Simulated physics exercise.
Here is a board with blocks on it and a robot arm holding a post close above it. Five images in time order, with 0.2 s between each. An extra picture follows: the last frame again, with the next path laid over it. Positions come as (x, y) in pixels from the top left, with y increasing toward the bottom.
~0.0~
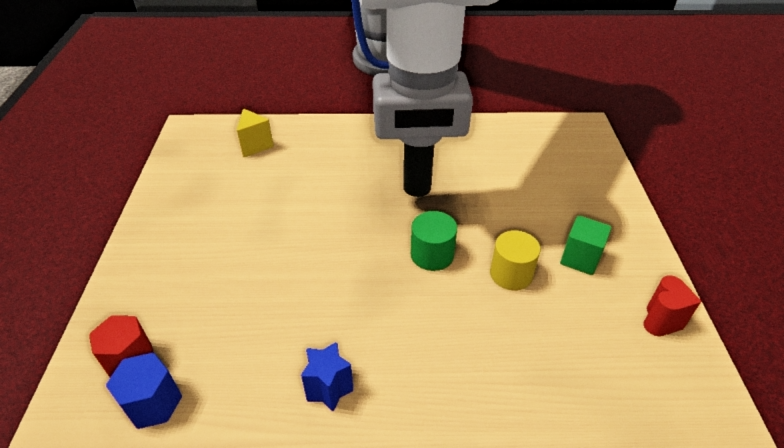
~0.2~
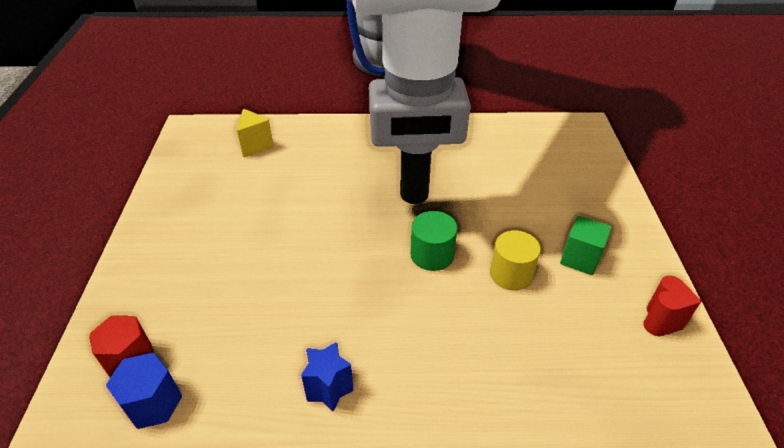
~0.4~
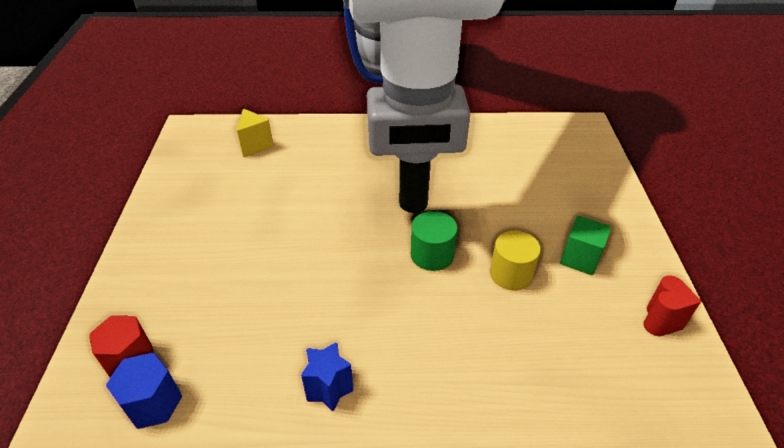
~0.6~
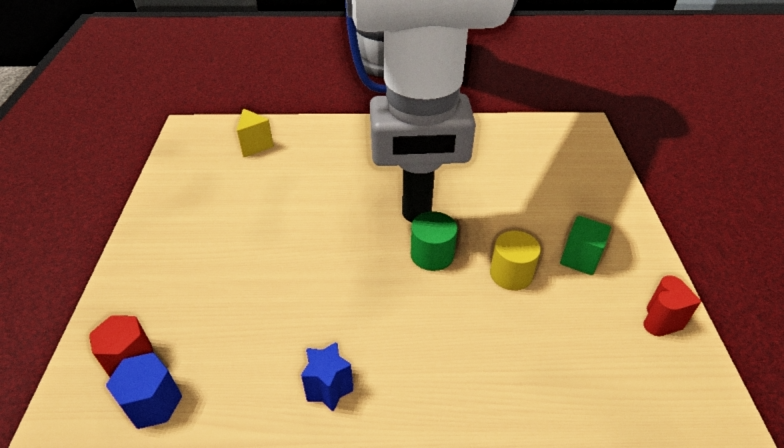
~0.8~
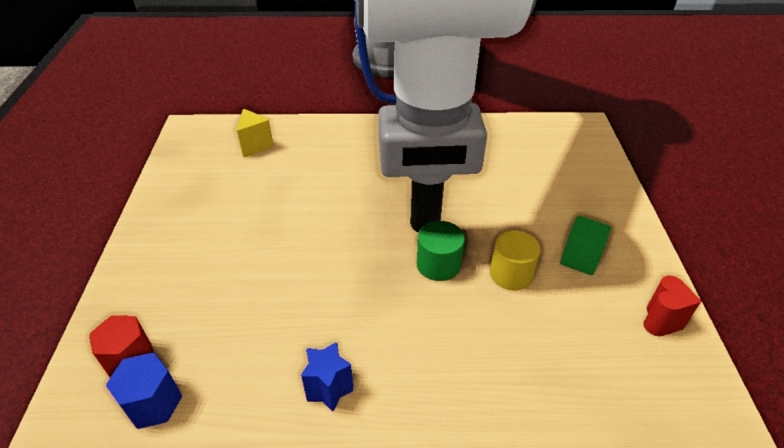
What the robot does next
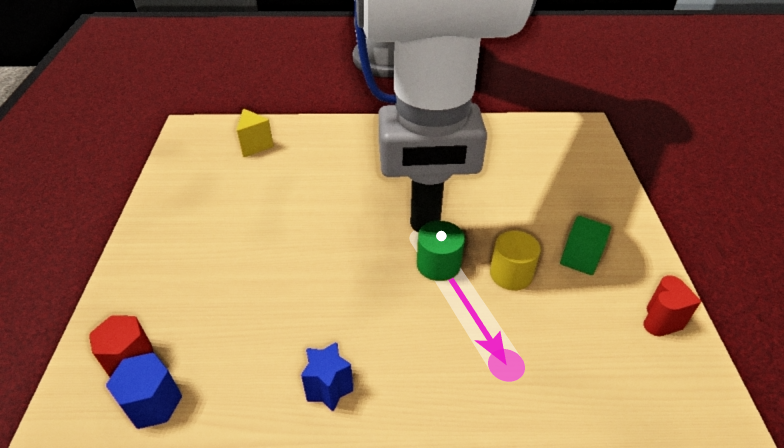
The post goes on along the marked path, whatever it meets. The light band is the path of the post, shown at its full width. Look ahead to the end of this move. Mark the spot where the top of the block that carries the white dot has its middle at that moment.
So, by the moment the path ends, you'll find the top centre of the block that carries the white dot at (506, 379).
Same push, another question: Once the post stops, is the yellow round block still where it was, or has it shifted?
It holds its position.
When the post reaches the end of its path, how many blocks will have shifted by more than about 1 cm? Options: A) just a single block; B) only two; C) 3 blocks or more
The correct letter is A.
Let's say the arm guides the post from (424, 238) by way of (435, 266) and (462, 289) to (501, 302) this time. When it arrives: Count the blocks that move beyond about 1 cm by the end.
The answer will be one.
Drawn move, from (424, 238) to (506, 365); the dot is on the green round block.
What follows on the original path. One third of the way, post (450, 261); green round block (466, 278).
Two thirds of the way, post (478, 304); green round block (490, 326).
At the end, post (510, 352); green round block (506, 379); yellow round block still.
